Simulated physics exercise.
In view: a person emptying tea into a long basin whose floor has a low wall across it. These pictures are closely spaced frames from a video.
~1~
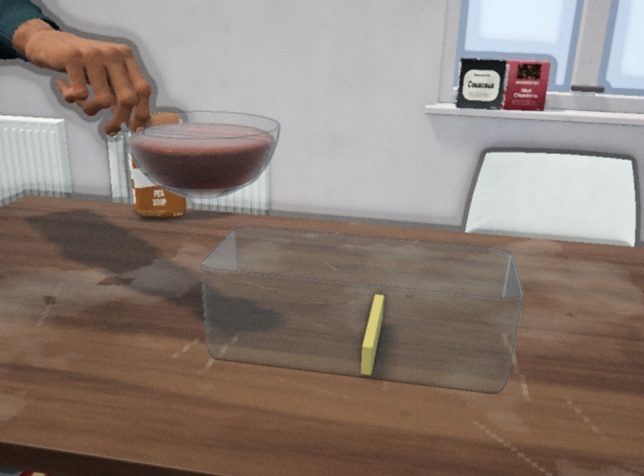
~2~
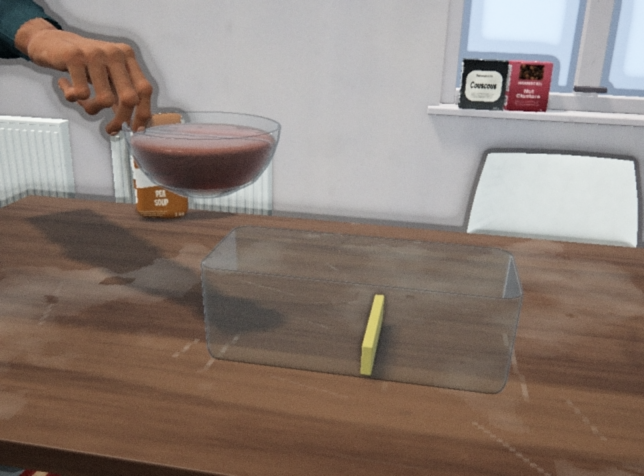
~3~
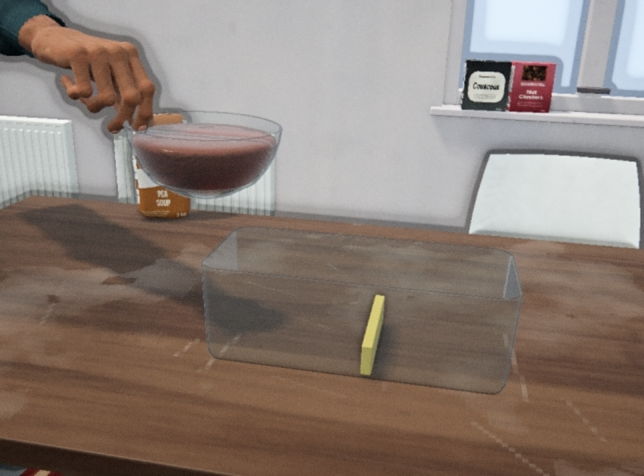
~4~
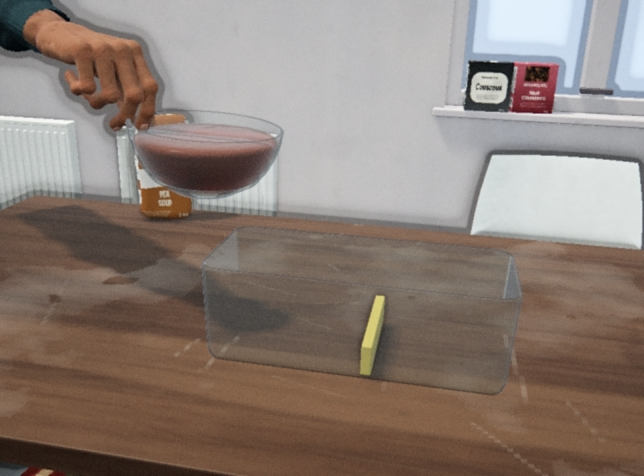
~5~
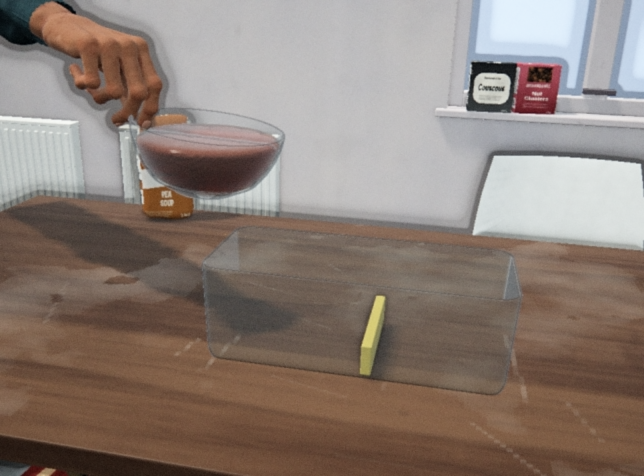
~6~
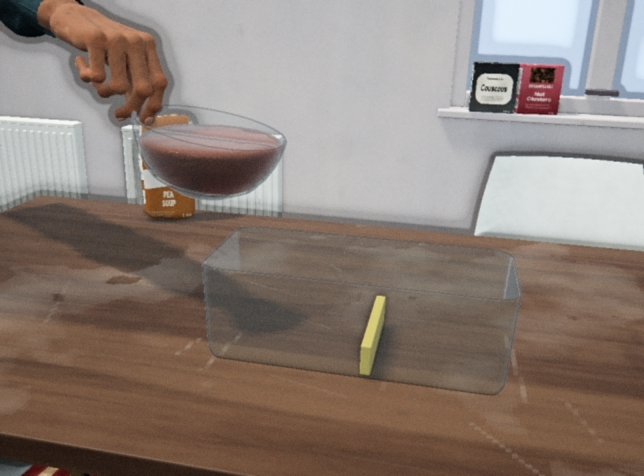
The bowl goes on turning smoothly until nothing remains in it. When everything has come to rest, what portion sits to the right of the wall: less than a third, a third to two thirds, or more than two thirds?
Short answer, the right side fails to reach a third.
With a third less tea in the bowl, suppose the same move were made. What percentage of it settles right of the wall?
Something like 10 per cent, give or take.
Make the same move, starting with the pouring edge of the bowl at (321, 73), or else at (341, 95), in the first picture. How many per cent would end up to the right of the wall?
Estimate, first then second: 55 per cent and 60 per cent.
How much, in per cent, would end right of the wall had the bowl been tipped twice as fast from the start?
It comes to around 35 per cent.
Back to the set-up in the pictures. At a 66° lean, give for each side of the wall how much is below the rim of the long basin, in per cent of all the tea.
The left part holds close to 30 per cent, the right part close to 0.
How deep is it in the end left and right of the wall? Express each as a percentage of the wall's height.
Roughly 90 percent left, 20 percent right.
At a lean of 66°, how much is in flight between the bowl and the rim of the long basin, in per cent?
I'd say some 30 per cent.
A moment on, the bowl is tipped part way and 38 per cent is still to pour, 32 is left of the wall and 0 right of it.
Next, the bowl is tipped right over and 0 per cent is still to pour, 87 is left of the wall and 11 right of it.
Then the bowl is tipped right over and 0 per cent is still to pour, 84 is left of the wall and 16 right of it.
Later the bowl is tipped right over and 0 per cent is still to pour, 84 is left of the wall and 16 right of it.
In the end 84 per cent lies left of the wall, 16 right of it and 1 outside.
